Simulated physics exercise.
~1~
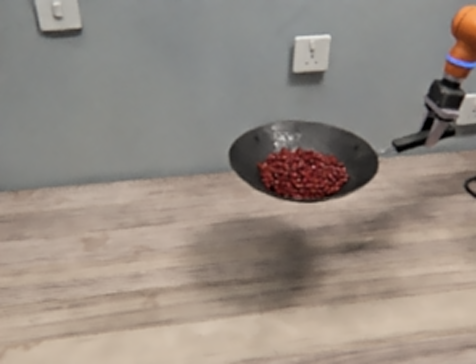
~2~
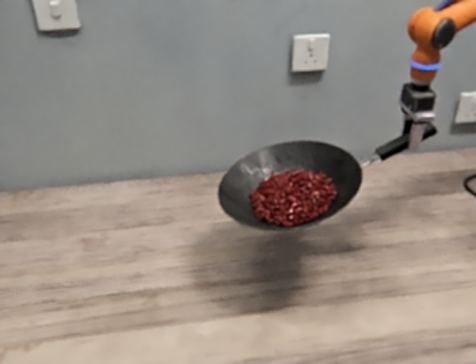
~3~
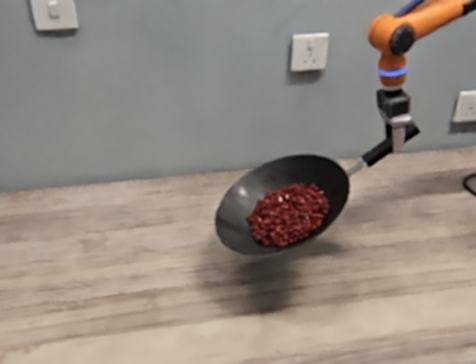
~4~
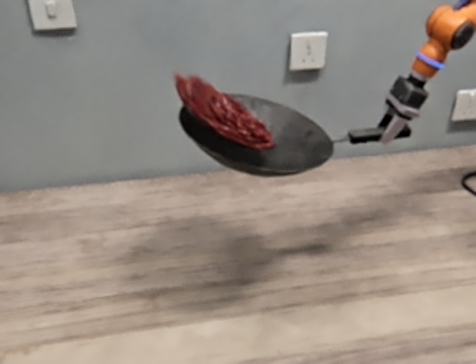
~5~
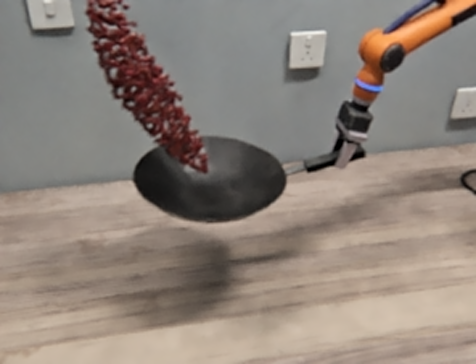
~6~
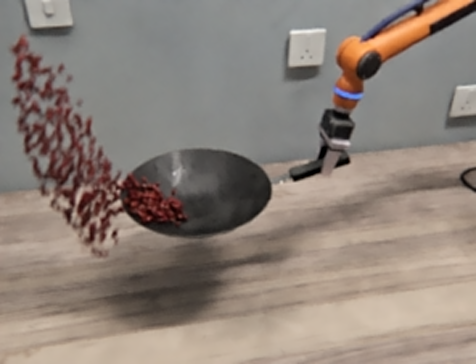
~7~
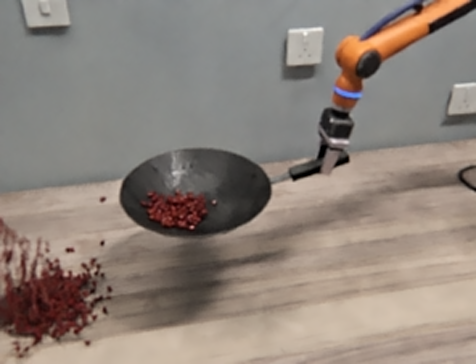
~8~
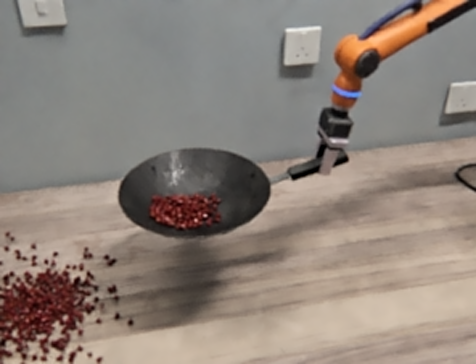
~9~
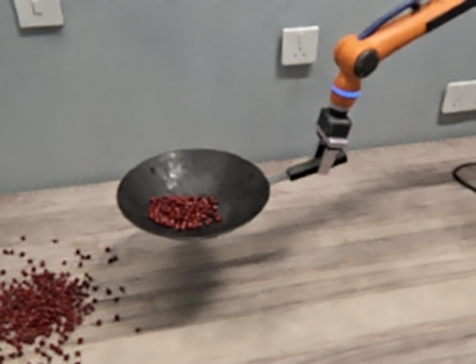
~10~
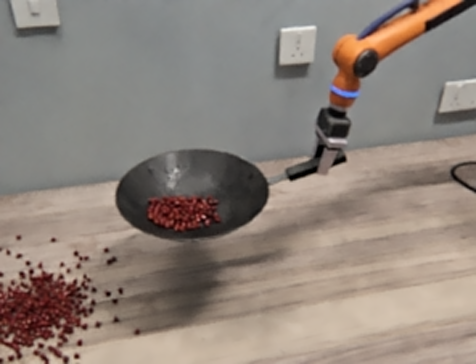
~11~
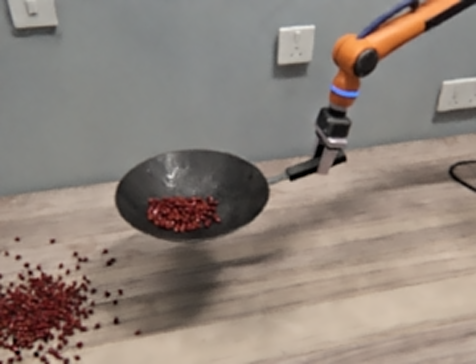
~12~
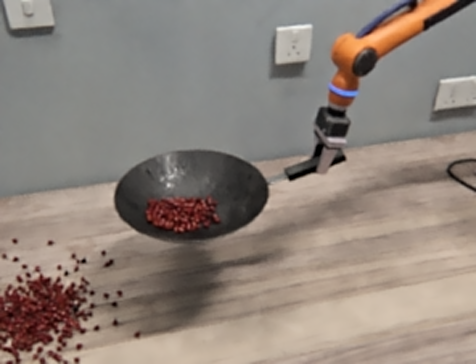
The video shows a robotic arm lowering and tilting a dark wok of red beans, then swinging it up and to the left, tossing them into the air. Most spill past the rim onto the wooden surface at left, while a small pile stays in the motionless wok.
